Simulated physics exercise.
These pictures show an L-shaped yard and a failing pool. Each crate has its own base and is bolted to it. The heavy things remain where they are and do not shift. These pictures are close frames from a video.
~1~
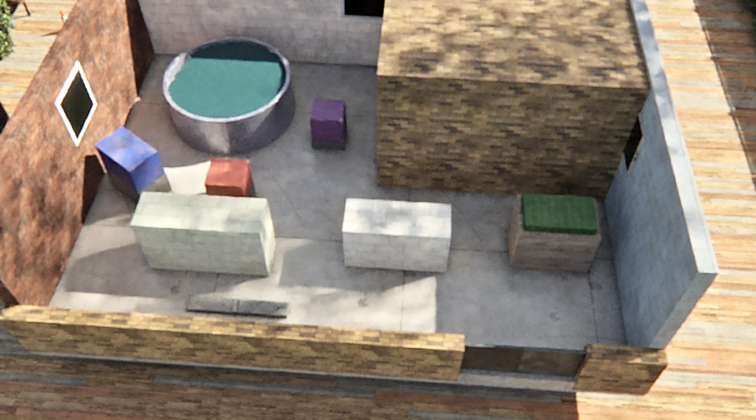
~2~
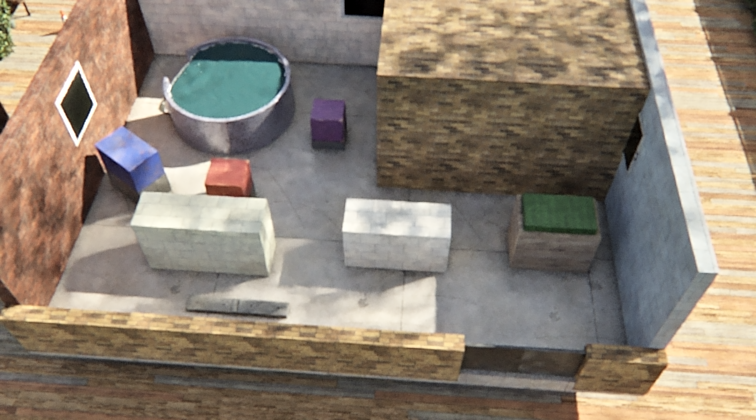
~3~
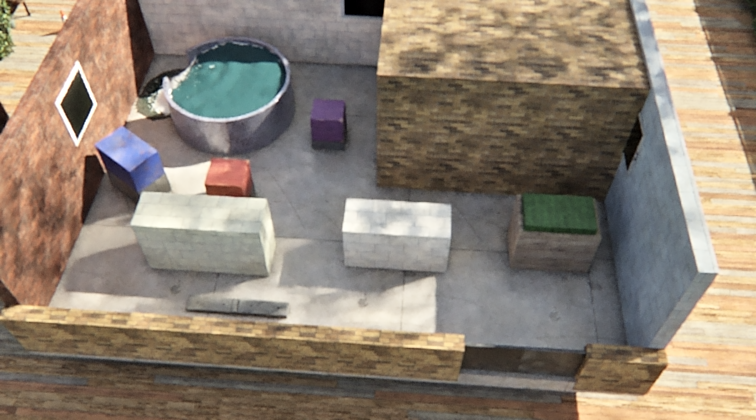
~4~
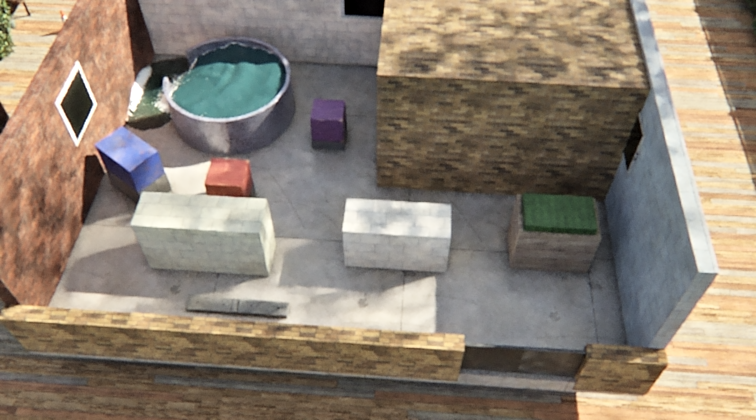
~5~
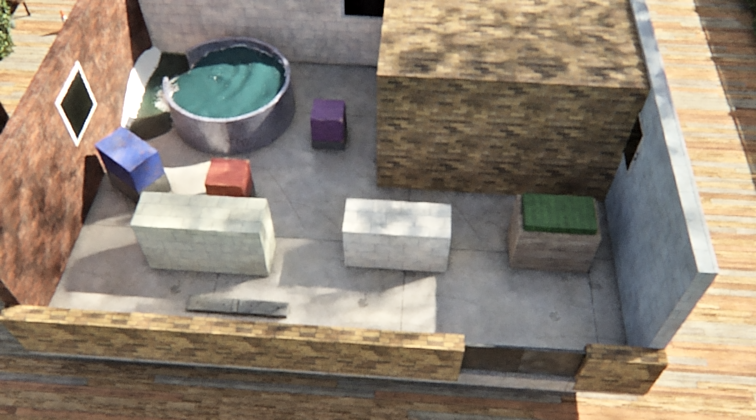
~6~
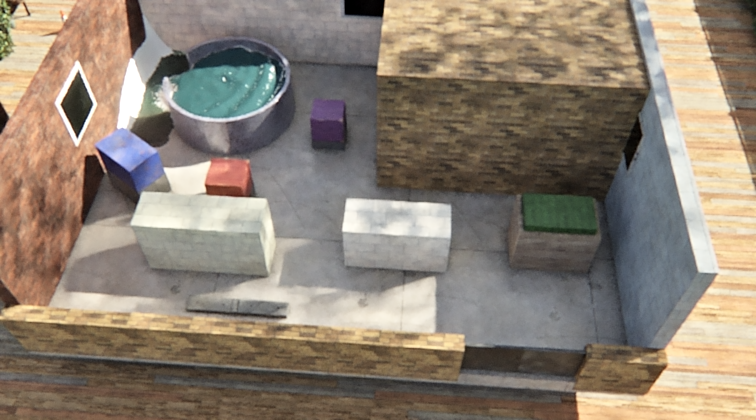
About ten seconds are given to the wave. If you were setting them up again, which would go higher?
Outcome: The purple crate is spared, the blue crate is spared, the red crate is spared.
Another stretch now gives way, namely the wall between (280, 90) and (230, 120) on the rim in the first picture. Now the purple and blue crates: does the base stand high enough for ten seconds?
First the purple crate: It gets reached; then the blue crate: It is never reached.
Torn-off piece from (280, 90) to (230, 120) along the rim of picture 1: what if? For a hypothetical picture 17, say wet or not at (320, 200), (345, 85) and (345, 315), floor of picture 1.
Obs. 1: Sodden; obs. 2: Sodden; obs. 3: Sodden.
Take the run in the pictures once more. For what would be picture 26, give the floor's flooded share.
Some 45 per cent.
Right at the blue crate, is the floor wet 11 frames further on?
The blue one is wet by then.
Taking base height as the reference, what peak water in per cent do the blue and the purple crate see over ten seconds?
70 %, then 70 %.
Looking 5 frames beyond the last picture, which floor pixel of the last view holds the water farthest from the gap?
Farthest reach: (84, 224).
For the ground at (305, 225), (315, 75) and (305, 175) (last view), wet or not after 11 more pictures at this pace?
First spared, second inundated, third spared.
A moment on, water covers 10 % of the floor; the purple crate not reached, the blue crate water round its plinth, the red crate not reached.
Next, water covers 25 % of the floor; the purple crate not reached, the blue crate water round its plinth, the red crate water round its plinth.
Then, water covers 45 % of the floor; the purple crate water round its plinth, the blue crate water round its plinth, the red crate water round its plinth.
Later, water covers 75 % of the floor; the purple crate water round its plinth, the blue crate water round its plinth, the red crate water round its plinth.
In the end, water covers 95 % of the floor; the purple crate stayed above the water, the blue crate stayed above the water, the red crate stayed above the water.
